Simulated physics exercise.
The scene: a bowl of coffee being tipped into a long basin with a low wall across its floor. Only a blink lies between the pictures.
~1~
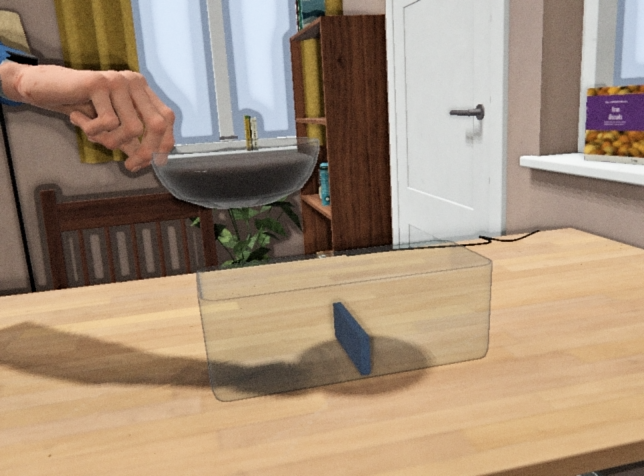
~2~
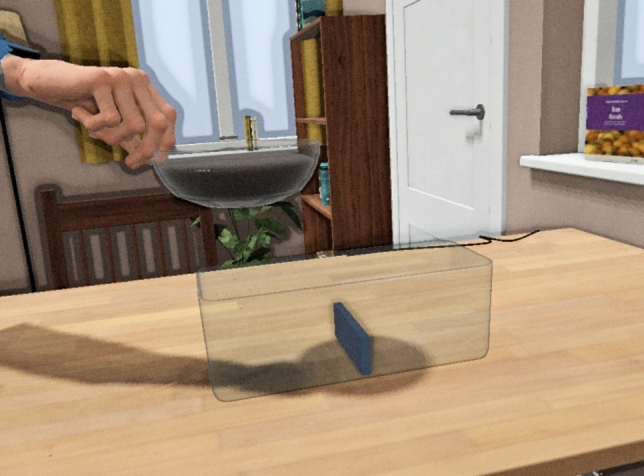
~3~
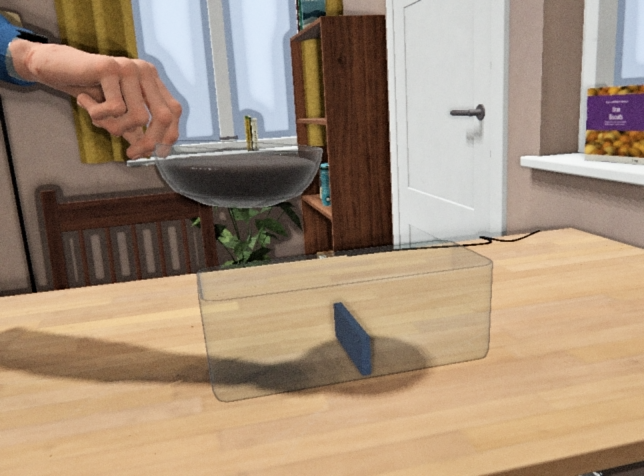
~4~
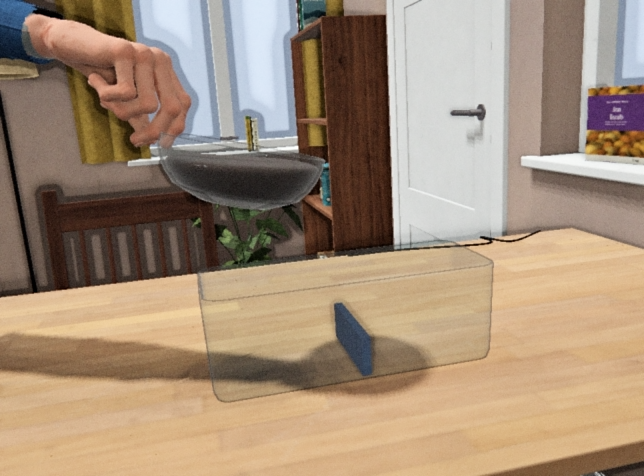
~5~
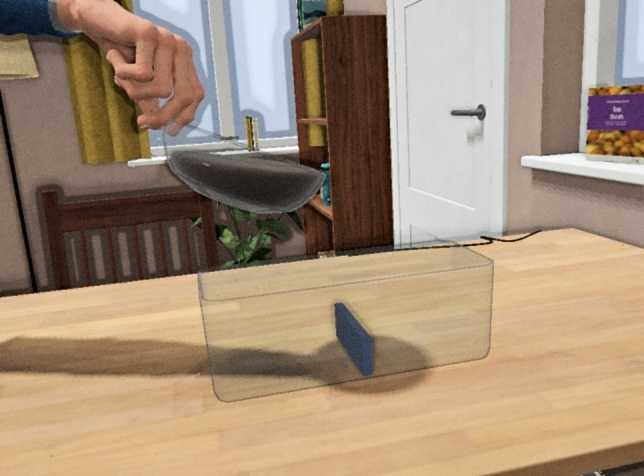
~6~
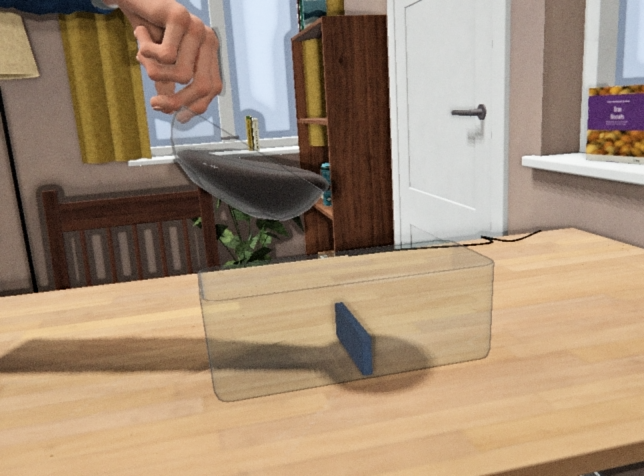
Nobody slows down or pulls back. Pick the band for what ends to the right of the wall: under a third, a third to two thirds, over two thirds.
It comes to from a third to two thirds.
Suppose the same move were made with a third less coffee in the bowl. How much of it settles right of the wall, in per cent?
Some 50 per cent.
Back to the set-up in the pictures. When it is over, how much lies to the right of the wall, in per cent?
Some 50 per cent.
A moment on, the bowl is tipped right over and 2 per cent is still to pour, 28 is left of the wall and 49 right of it.
Next, the bowl is tipped right over and 0 per cent is still to pour, 36 is left of the wall and 42 right of it.
Then the bowl is tipped right over and 1 per cent is still to pour, 39 is left of the wall and 47 right of it.
Later the bowl is tipped right over and 0 per cent is still to pour, 42 is left of the wall and 48 right of it.
At rest 42 per cent lies left of the wall, 48 right of it and 9 outside.
